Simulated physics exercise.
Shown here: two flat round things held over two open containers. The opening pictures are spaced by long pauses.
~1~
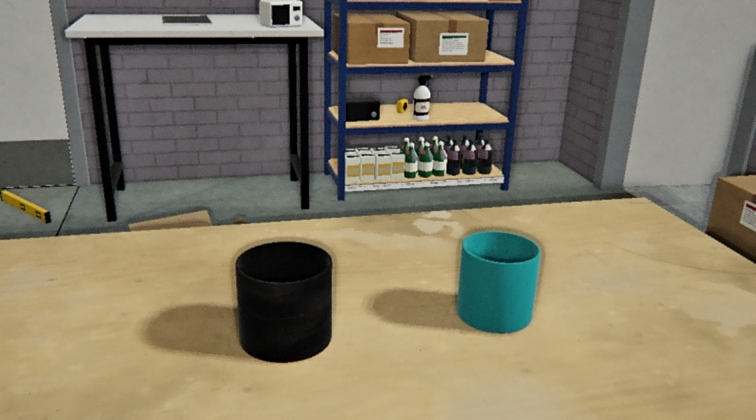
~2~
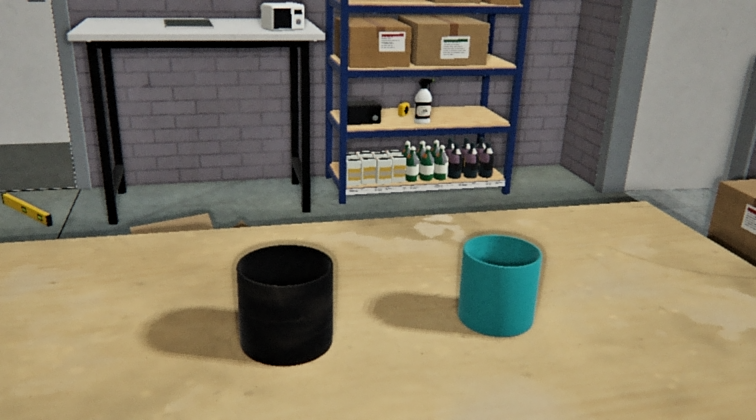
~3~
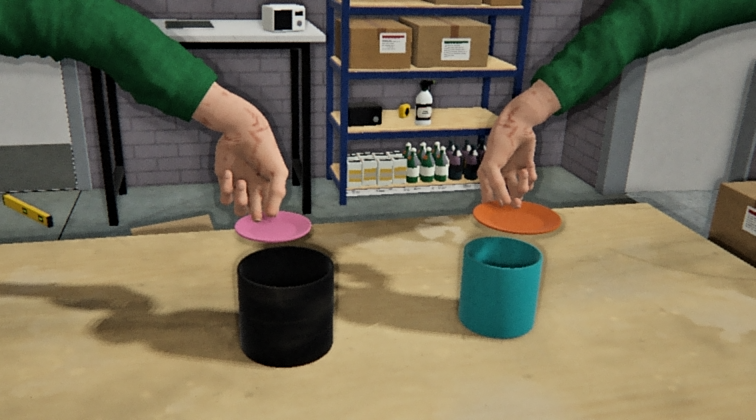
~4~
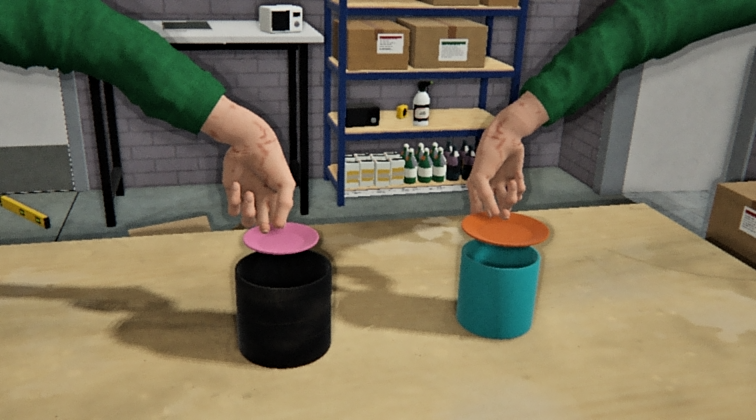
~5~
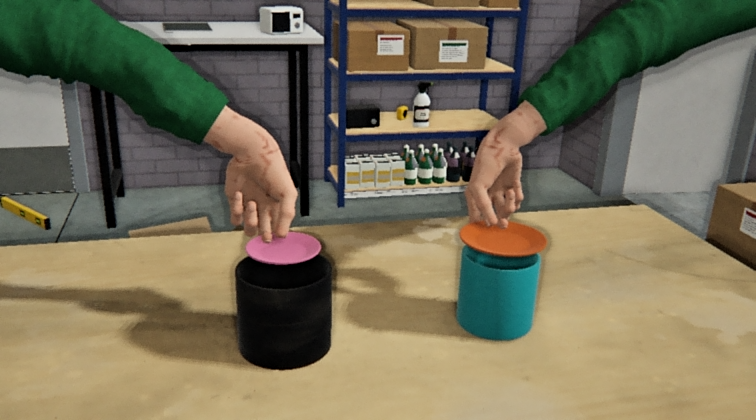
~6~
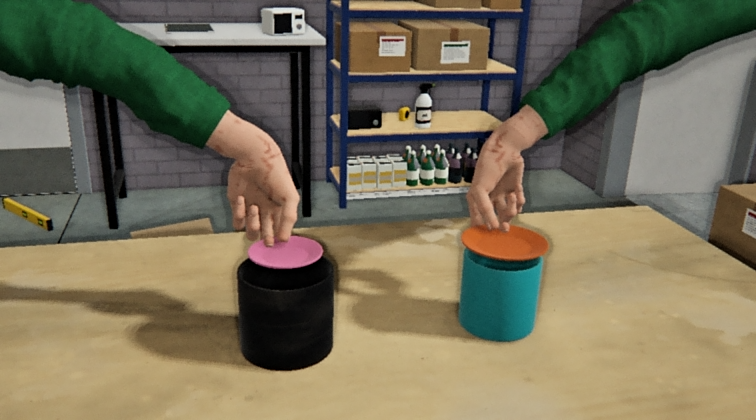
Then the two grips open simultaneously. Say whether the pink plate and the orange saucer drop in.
Final state: Pink plate goes through; orange saucer spans the gap.
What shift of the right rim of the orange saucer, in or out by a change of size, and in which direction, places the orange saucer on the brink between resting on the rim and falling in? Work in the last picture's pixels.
8 pixels left, about.
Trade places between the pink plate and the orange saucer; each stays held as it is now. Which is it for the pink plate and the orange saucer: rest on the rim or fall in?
For the pink plate, it drops in; for the orange saucer, it perches on top.
Then, 0.12 s on from there, pink plate displaced a little near (286, 276); orange saucer moving near (503, 251).
Then, 0.20 s on from there, pink plate on its way down near (287, 336); orange saucer sitting on the rim near (503, 251).
In the end, the pink plate falls in, near (287, 338); the orange saucer rests on the rim, near (503, 251).
